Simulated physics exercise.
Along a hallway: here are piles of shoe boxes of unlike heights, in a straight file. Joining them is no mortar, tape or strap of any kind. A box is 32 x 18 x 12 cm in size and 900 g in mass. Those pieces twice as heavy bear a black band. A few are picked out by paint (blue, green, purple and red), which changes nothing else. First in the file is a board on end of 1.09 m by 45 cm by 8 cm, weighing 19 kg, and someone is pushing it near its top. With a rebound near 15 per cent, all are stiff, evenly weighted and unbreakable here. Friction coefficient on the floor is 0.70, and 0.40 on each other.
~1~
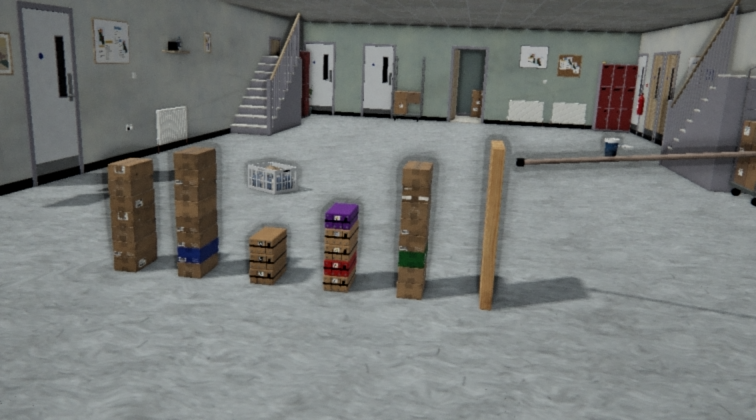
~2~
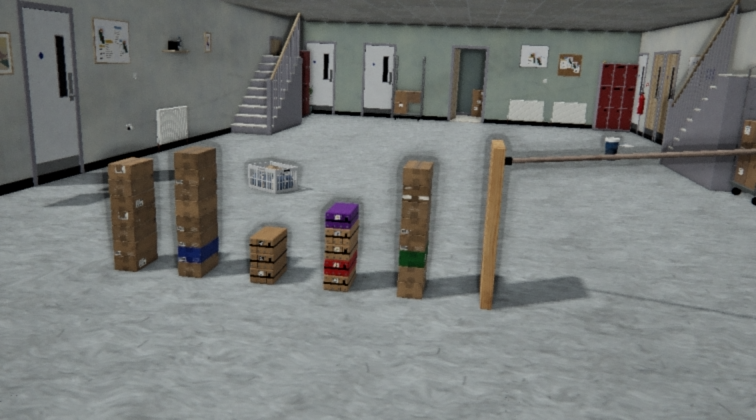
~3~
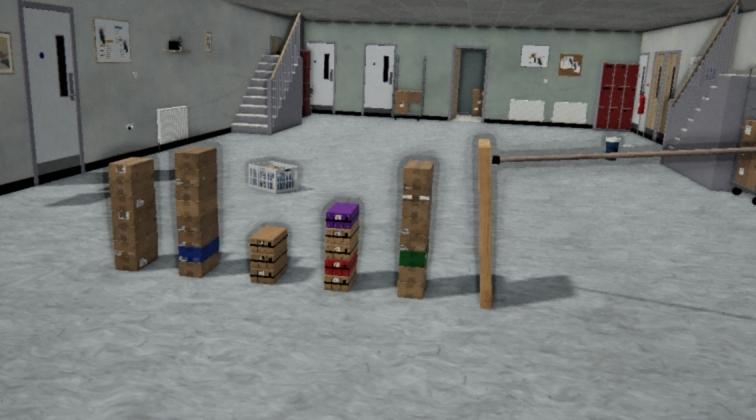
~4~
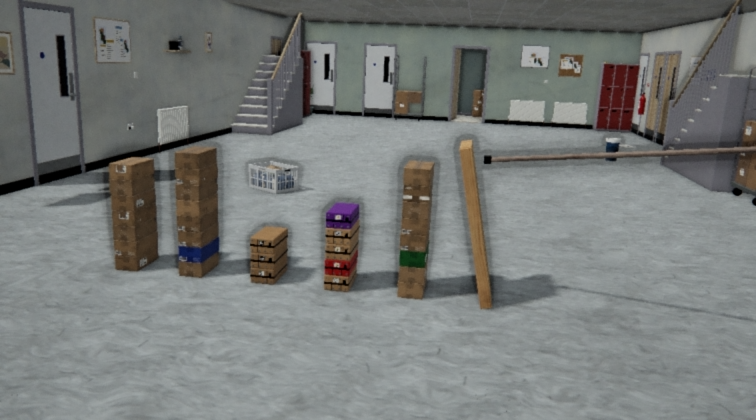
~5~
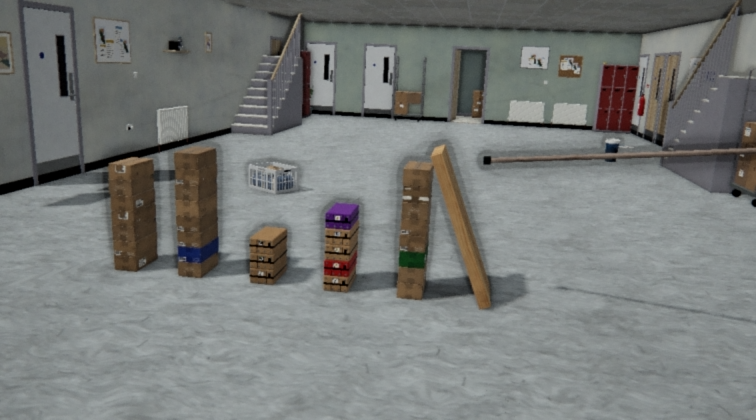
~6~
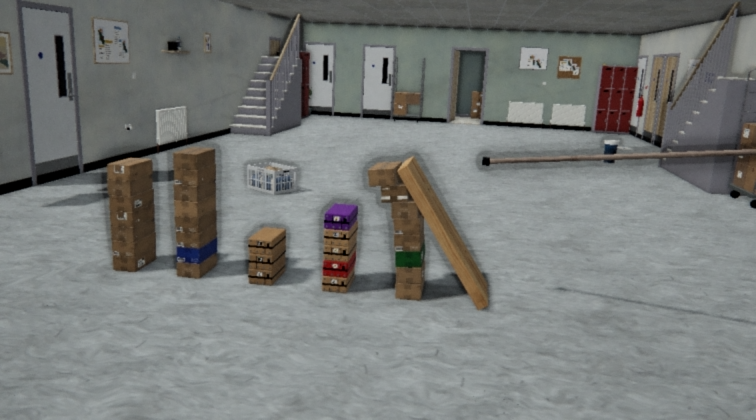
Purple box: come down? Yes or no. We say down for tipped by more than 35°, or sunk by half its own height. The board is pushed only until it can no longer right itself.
Yes.
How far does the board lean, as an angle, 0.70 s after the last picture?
At that time it leans about 65°.
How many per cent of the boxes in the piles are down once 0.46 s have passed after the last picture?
By then 25 %.
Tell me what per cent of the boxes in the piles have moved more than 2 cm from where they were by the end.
It works out to 40 percent.
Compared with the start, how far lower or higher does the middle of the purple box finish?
About 24 cm lower.
Then, 0.12 s on from the sixth picture, board 43° from upright; 1 of the 31 boxes down; purple box unmoved; green box tipped 21°.
Then, 0.26 s on from the sixth picture, board 54° from upright; 7 of the 31 boxes down; purple box tipped 5°; green box tipped 45°.
Then, 0.46 s on from the sixth picture, board 62° from upright; 8 of the 31 boxes down; purple box tipped 61°, 9 cm lower; green box tipped 70°, 18 cm lower.
Then, 0.70 s on from the sixth picture, board 66° from upright; 8 of the 31 boxes down; purple box tipped 32°, 14 cm lower; green box on its side.
Finally, board 66° from upright; 11 of the 31 boxes down; purple box tipped 27°, 25 cm lower; green box on its side; red box tipped 39°. Seen by the last camera, middles, purple box near (287, 245), green box near (367, 276).
